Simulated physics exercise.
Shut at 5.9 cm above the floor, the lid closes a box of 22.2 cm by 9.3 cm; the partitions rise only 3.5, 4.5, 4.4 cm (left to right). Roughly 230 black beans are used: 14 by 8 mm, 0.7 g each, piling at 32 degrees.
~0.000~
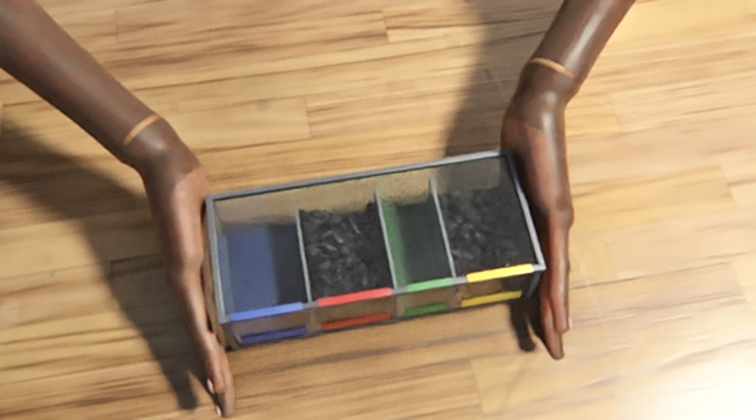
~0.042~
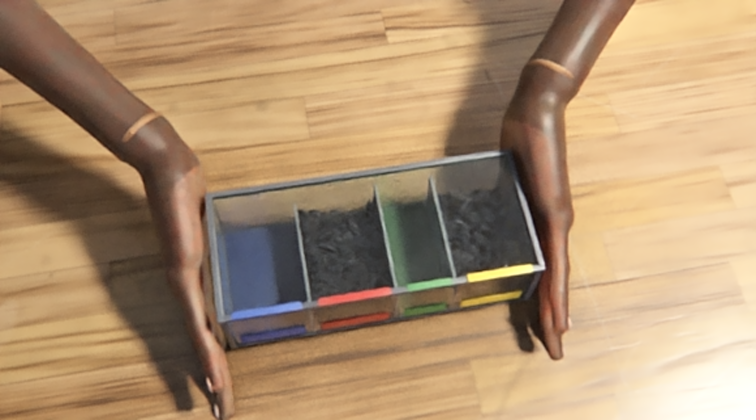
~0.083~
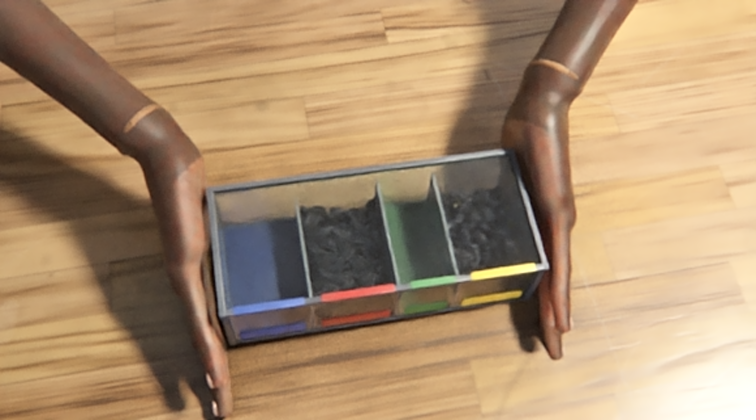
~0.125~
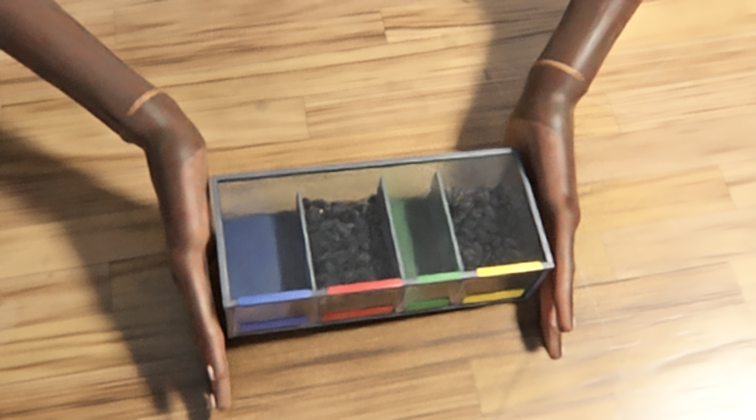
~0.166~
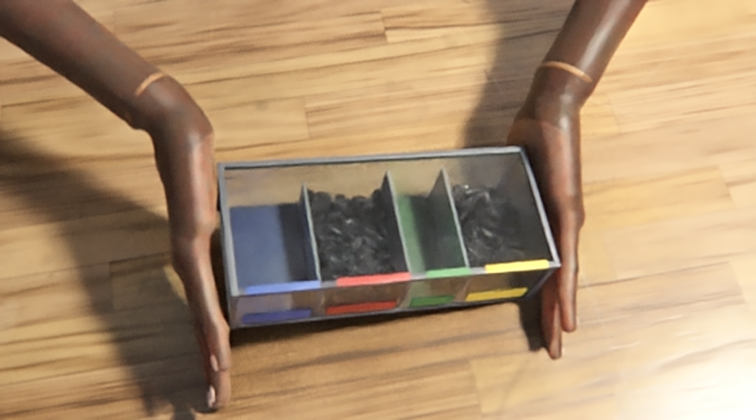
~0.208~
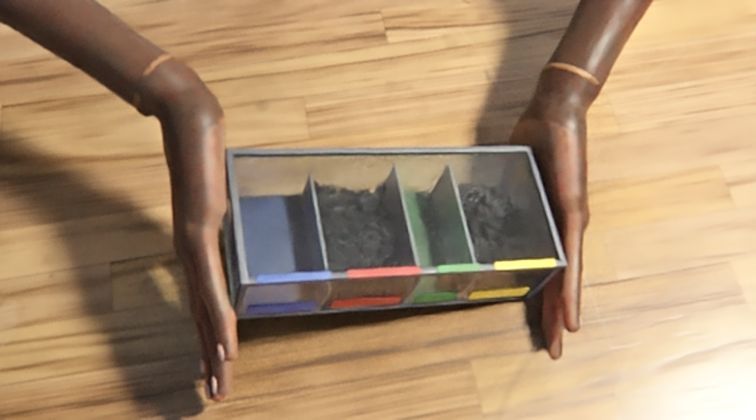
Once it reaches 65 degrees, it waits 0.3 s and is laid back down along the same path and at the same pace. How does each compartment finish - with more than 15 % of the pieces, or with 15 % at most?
Red: More than 15 %, blue: At most 15 %, green: At most 15 %, yellow: More than 15 %.
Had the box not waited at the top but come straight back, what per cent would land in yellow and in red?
Result - yellow: 50 %; red: 50 %.
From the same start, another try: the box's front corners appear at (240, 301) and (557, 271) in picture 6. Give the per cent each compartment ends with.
Red 50; blue 0; green 0; yellow 50.
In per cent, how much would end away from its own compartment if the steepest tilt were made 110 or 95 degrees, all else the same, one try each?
Some 15 and 15 per cent.
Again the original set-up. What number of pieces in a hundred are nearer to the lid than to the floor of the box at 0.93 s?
10 %.
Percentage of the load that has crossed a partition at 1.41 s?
Roughly 0 %.
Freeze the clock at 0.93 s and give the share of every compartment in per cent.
The split is red at 50, blue at 0, green at 0 and yellow at 50 per cent.
After 0.93 s, tilt 65 degrees; red 50 %, yellow 50 %.
After 1.41 s, tilt 35 degrees; red 50 %, yellow 50 %.
Then, at 1.96 s, tilt 0 degrees; red 50 %, yellow 50 %.
At rest (2.4 s), red 50 %, blue 0 %, green 0 %, yellow 50 %.
